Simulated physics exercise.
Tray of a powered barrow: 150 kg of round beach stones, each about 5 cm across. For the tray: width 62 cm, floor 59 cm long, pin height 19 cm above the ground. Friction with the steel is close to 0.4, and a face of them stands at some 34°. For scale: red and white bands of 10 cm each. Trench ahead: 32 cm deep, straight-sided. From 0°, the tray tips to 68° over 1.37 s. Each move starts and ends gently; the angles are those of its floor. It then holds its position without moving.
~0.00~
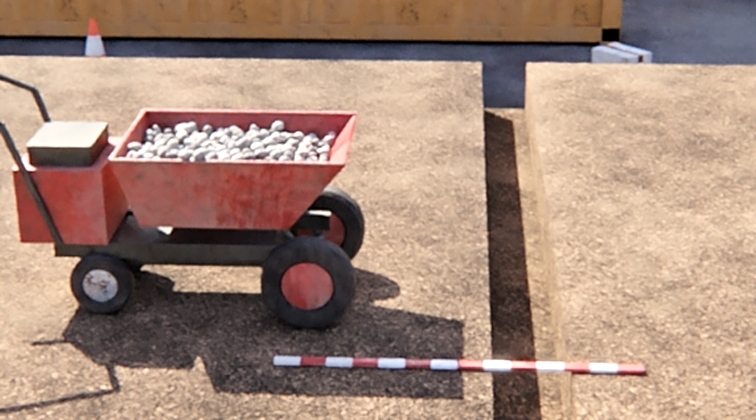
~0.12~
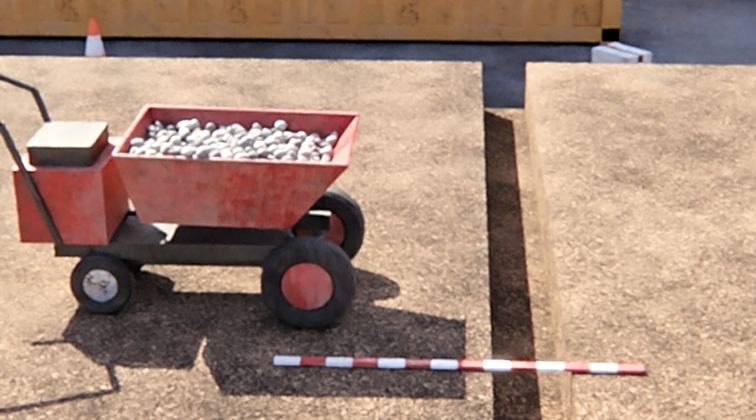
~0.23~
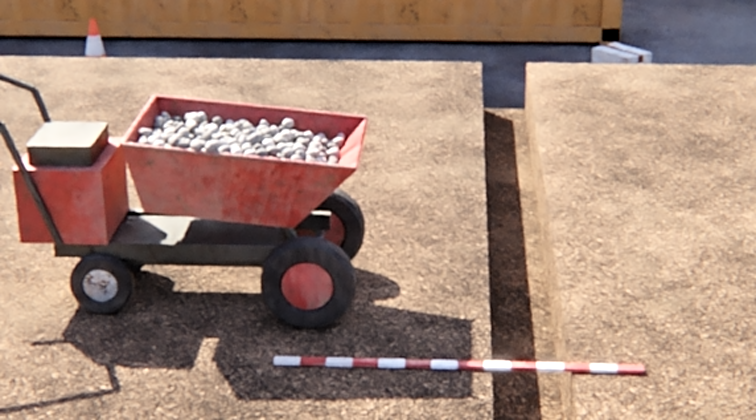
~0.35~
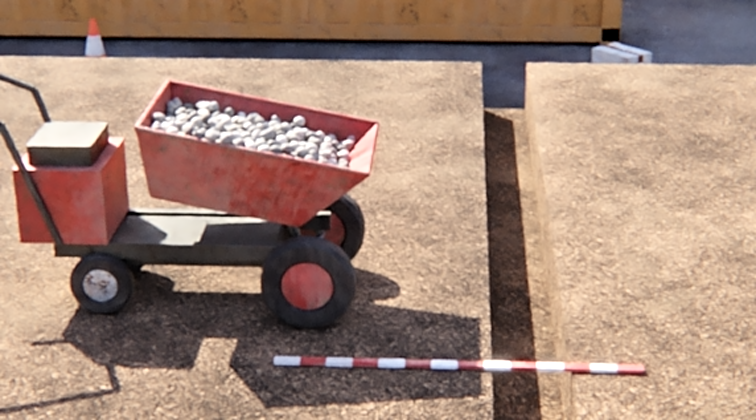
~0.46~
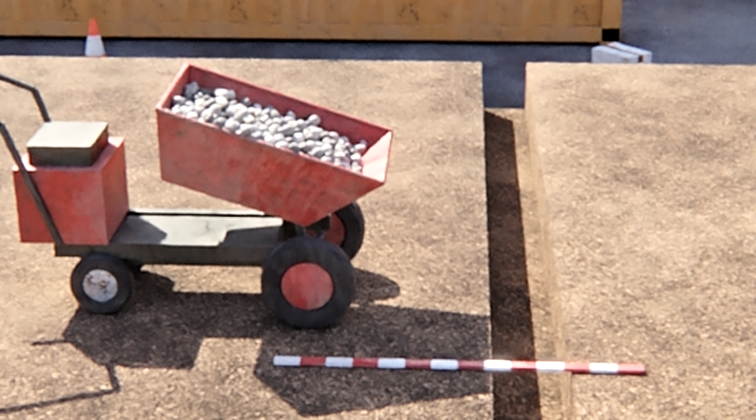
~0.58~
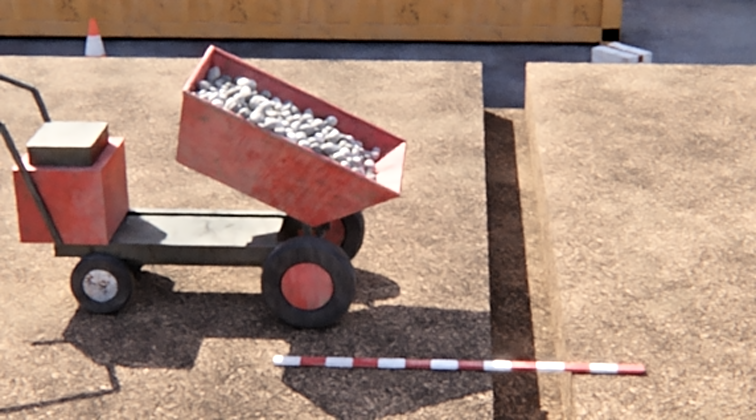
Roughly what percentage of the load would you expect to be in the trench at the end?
I'd expect around 89 per cent.
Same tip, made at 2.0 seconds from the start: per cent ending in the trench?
That works out at about 90 in a hundred.
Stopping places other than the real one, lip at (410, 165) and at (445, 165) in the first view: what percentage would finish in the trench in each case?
Roughly 55 per cent, then 30 per cent.
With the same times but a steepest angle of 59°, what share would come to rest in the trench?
Close to 70 per cent then.
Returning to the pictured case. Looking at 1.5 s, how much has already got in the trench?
By that moment, roughly 40 per cent of the load.
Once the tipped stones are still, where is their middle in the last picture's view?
Somewhere around (520, 341) in the last picture.
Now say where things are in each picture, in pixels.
In the first picture, lip at (344, 165), floor tilted 0°, highest stones at (227, 140).
In the second picture, the tray is at 1°, its lip at (347, 166); the top of the load is at (211, 137); the stones move at 0.2 m/s on average.
In the third picture, the tray is at 5°, its lip at (356, 169); the top of the load is at (199, 128); the stones move at 0.4 m/s on average.
In the fourth picture, lip at (369, 175), floor tilted 11°, highest stones at (189, 113); the stones move at 0.5 m/s on average.
In the fifth picture, the tray is at 18°, its lip at (384, 183); the top of the load is at (197, 99); the stones move at 0.6 m/s on average.
In the sixth picture, lip at (399, 195), floor tilted 26°, highest stones at (216, 83); the stones move at 0.7 m/s on average.
After 1.0 s the floor is at 58°; 99 % in the tray, 1 % short of the trench; the foremost stones are at (450, 234).
After 1.5 s the floor is at 68°; 49 % in the tray, 13 % short of the trench, 38 % in the trench; the foremost stones are at (554, 344).
After 1.8 s the floor is at 68°; 19 % in the tray, 14 % short of the trench, 66 % in the trench; the foremost stones are at (586, 330).
After 3.8 s the floor is at 68°; 0 % in the tray, 11 % short of the trench, 89 % in the trench; the foremost stones are at (603, 326).
